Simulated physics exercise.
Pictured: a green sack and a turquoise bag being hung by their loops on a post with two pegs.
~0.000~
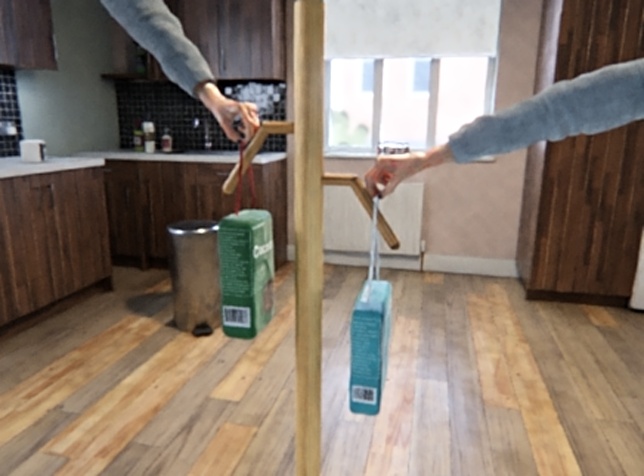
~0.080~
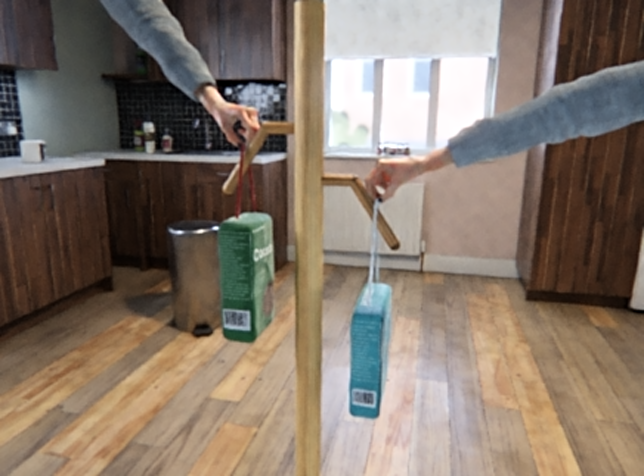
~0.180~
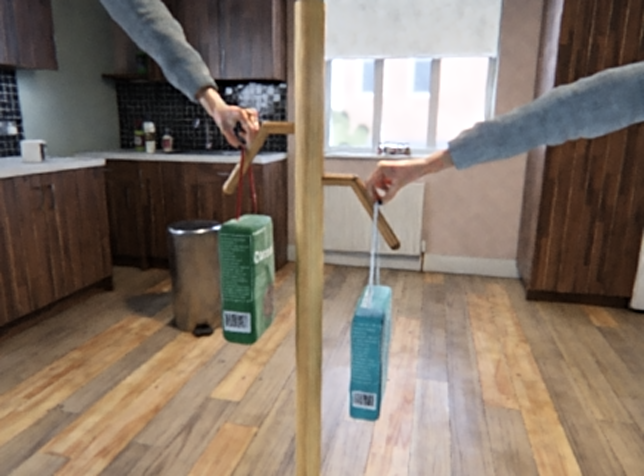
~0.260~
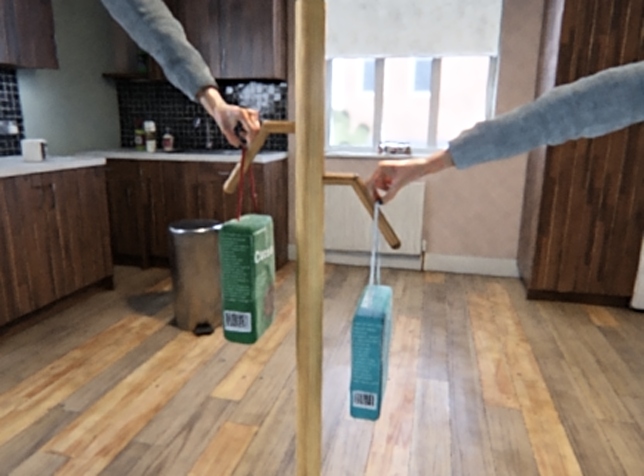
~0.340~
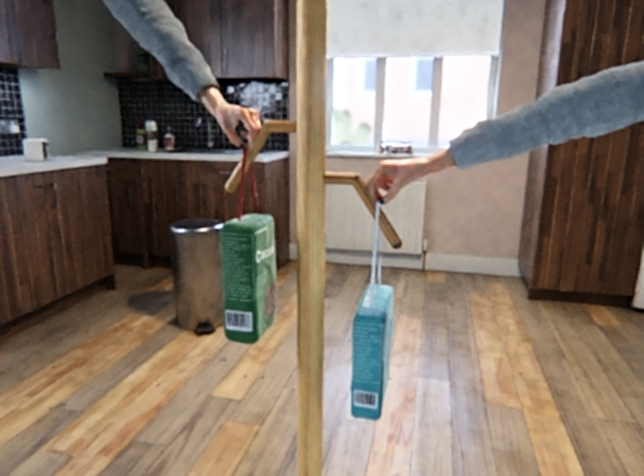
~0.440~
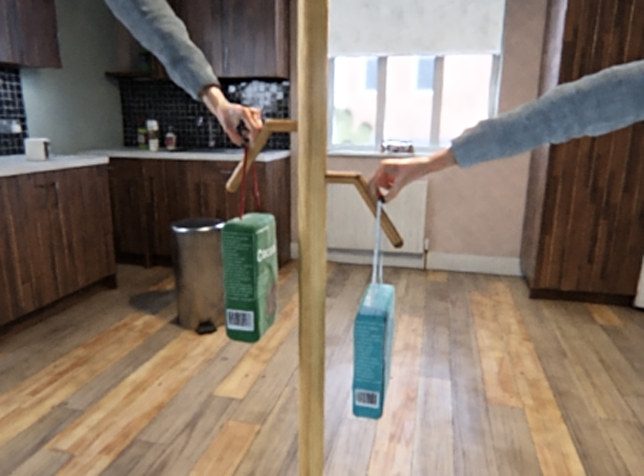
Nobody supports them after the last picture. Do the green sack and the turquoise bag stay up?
My prediction: I expect the green sack will fall off, I expect the turquoise bag will fall off.
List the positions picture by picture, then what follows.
The first frame shows green sack (248, 273); turquoise bag (372, 344); left peg tip (229, 188); right peg tip (394, 245).
The second frame shows green sack (248, 276); turquoise bag (371, 347).
The third frame shows green sack (249, 278); turquoise bag (372, 349).
The fourth frame shows green sack (249, 278); turquoise bag (372, 349).
The fifth frame shows green sack (250, 277); turquoise bag (373, 348).
The sixth frame shows green sack (252, 276); turquoise bag (375, 347); left peg tip (232, 186), sloping steeply down; right peg tip (398, 243), sloping steeply down.
Around 0.70 s, green sack falling near (254, 350); turquoise bag falling near (372, 421).
Around 0.94 s, green sack on the floor; turquoise bag on the floor.
Finally, green sack on the floor; turquoise bag on the floor. The green sack drops to the floor and the turquoise bag comes down.
